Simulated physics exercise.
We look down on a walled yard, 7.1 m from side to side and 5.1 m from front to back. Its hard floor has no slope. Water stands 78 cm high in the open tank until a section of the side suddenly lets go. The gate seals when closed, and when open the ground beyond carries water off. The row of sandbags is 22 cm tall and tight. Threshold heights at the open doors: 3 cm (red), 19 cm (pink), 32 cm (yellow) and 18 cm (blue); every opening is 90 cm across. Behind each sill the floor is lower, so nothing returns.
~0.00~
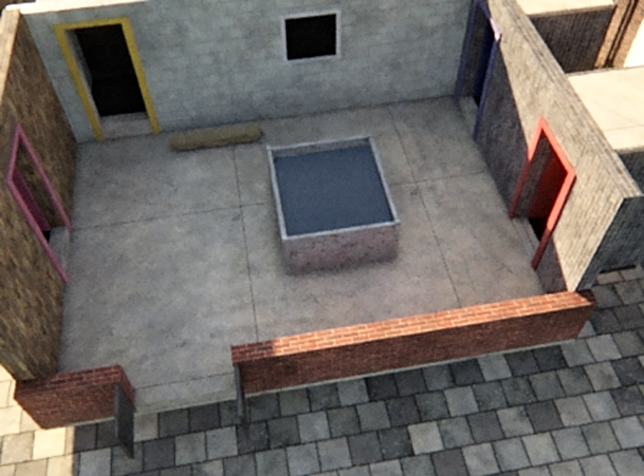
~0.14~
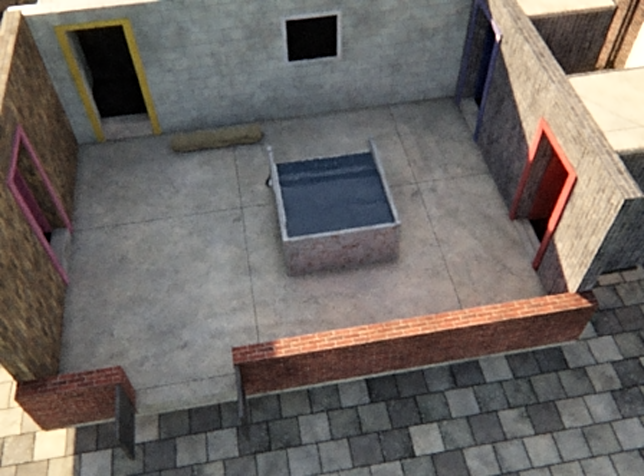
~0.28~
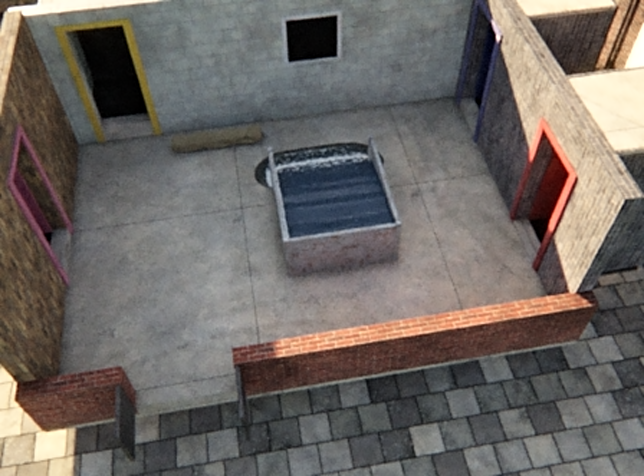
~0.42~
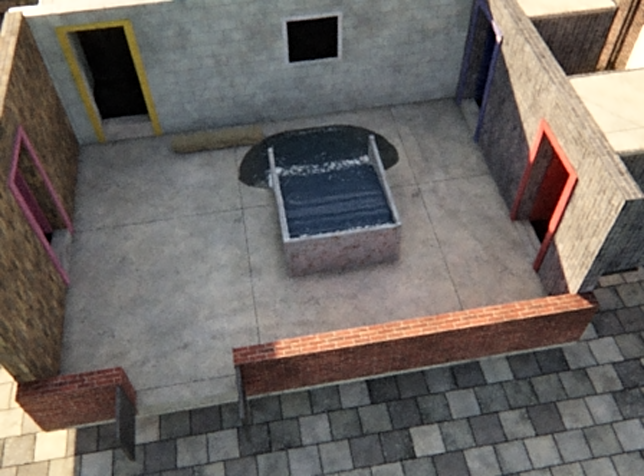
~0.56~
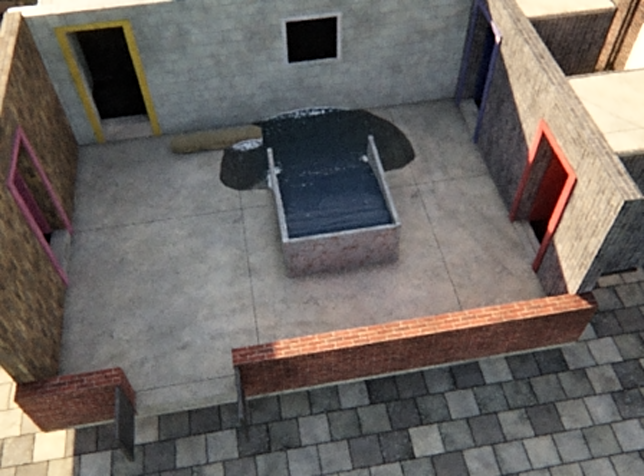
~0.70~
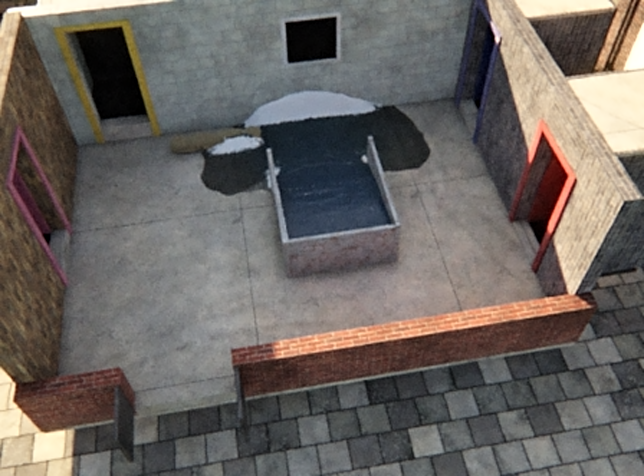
In a walled yard with coloured doorways and a low brick wall in front, dark water lies still in an open tank. The tank's far side opens and water pours through, spreading across the floor behind it to both sides, then reaching toward the back wall with pale foam at its edge.
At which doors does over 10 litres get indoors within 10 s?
The water let in: At the red door it goes over the limit; at the pink door it keeps below the limit; at the yellow door it does not reach the limit; at the blue door it goes over the limit.
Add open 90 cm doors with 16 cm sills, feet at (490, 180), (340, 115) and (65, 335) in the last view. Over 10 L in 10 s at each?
In turn: Under, past it, below.
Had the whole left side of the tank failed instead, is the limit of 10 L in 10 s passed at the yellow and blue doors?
Against that limit: Yellow below, blue under.
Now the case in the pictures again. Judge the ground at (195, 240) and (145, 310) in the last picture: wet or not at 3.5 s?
In turn: Flooded, still dry.
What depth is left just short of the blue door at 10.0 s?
Roughly 4.0 cm deep.
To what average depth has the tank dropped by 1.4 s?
Roughly 33 cm on average.
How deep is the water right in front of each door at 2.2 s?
Depths in cm: Red 0, pink 0, yellow 12, blue 31.
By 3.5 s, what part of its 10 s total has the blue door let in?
About 90 per cent.
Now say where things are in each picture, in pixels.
The first picture shows still water, 78 cm deep, in the open tank at (330, 187).
In the second picture, the front is at a hidden place, 0.9 m from the gap on the open tank's far side; 0.4 m2 of floor is under water; 78 cm left at the back of the open tank.
In the third picture, the front is at a hidden place, 1.1 m from the gap on the open tank's far side; 1.4 m2 of floor is under water; 77 cm left at the back of the open tank.
In the fourth picture, water pours out on the open tank's far side and has run 1.5 m, to (376, 137); typically 11 cm deep outside, 70 cm at the open tank's back.
In the fifth picture, the front is at (354, 111), 1.9 m from the gap on the open tank's far side; 4.5 m2 of floor is under water; 66 cm left at the back of the open tank.
In the sixth picture, the front is at (388, 107), 2.3 m from the gap on the open tank's far side; 5.0 m2 of floor is under water; 65 cm left at the back of the open tank.
After 1.4 s water covers 25 % of the floor and is deepest (50 cm) near (304, 118); red door not reached, pink door not reached, yellow door not reached, blue door not reached.
After 2.2 s water covers 35 % of the floor and is deepest (42 cm) near (451, 99); red door not reached, pink door not reached, yellow door 12 cm at the sill, 0 L in, blue door 31 cm at the sill, 25 L in.
After 3.5 s water covers 60 % of the floor and is deepest (25 cm) near (454, 105); red door 5 cm at the sill, 0 L in, pink door 11 cm at the sill, 0 L in, yellow door 7 cm at the sill, 0 L in, blue door 24 cm at the sill, 96 L in.
After 6.0 s water covers 85 % of the floor and is deepest (15 cm) near (57, 404); red door 5 cm at the sill, 4 L in, pink door 7 cm at the sill, 0 L in, yellow door 9 cm at the sill, 0 L in, blue door 10 cm at the sill, 108 L in.
After 10.0 s water covers 95 % of the floor and is deepest (10 cm) near (67, 284); red door 7 cm at the sill, 24 L in, pink door 6 cm at the sill, 0 L in, yellow door 4 cm at the sill, 0 L in, blue door 4 cm at the sill, 108 L in.
